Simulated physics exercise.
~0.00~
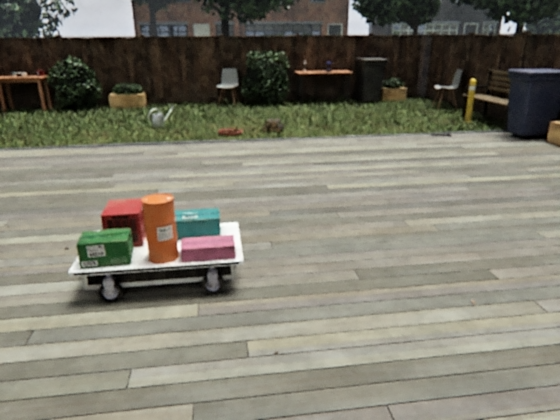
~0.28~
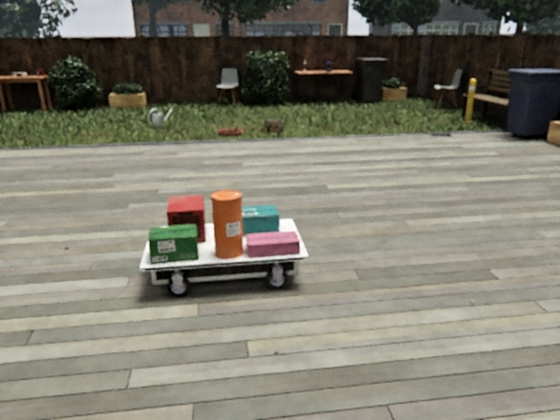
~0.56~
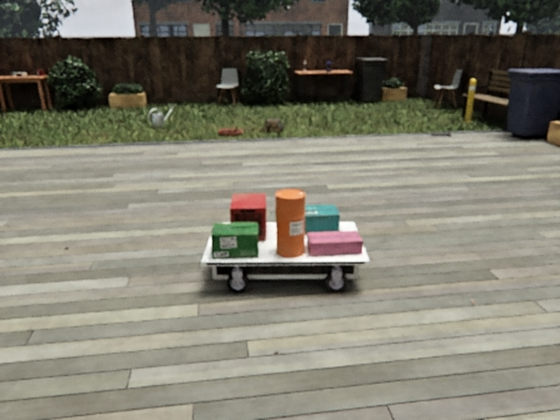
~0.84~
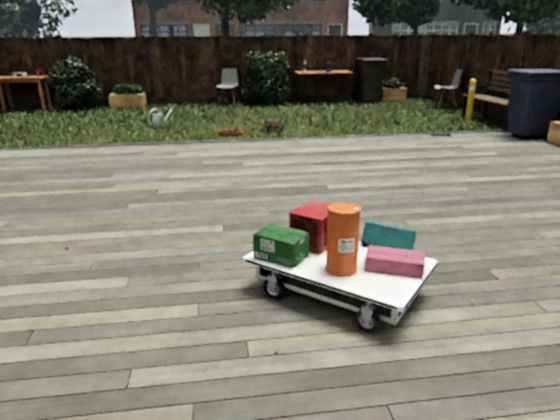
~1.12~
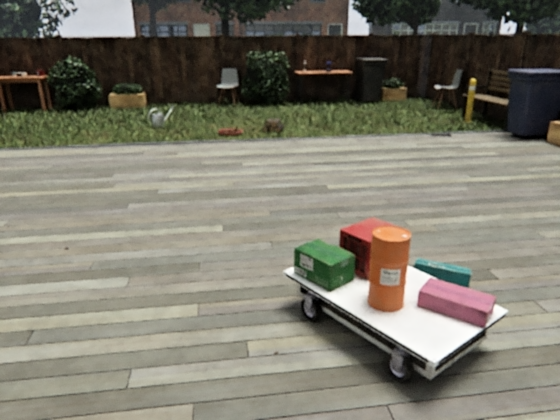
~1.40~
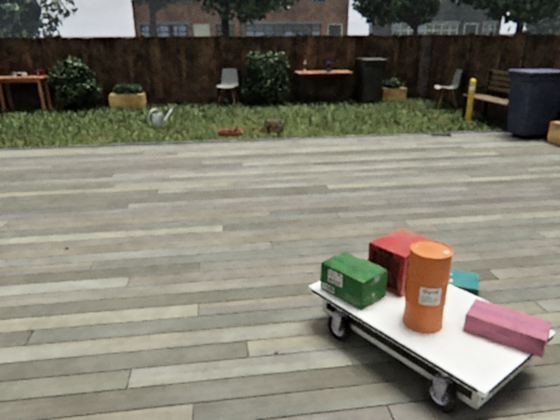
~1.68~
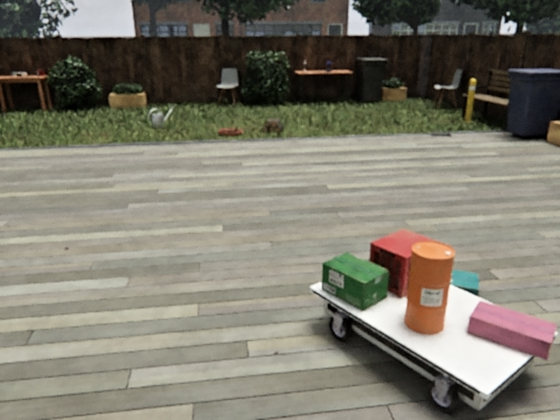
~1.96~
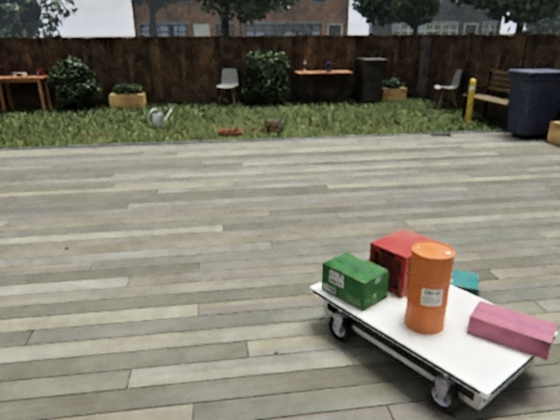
In the video, a flat white cart carrying an orange canister and four colored boxes rolls right across a plank floor, then curves toward the viewer. The turquoise box slips off the far side as the pink one shifts toward the edge, and the cart stops, the canister still upright.
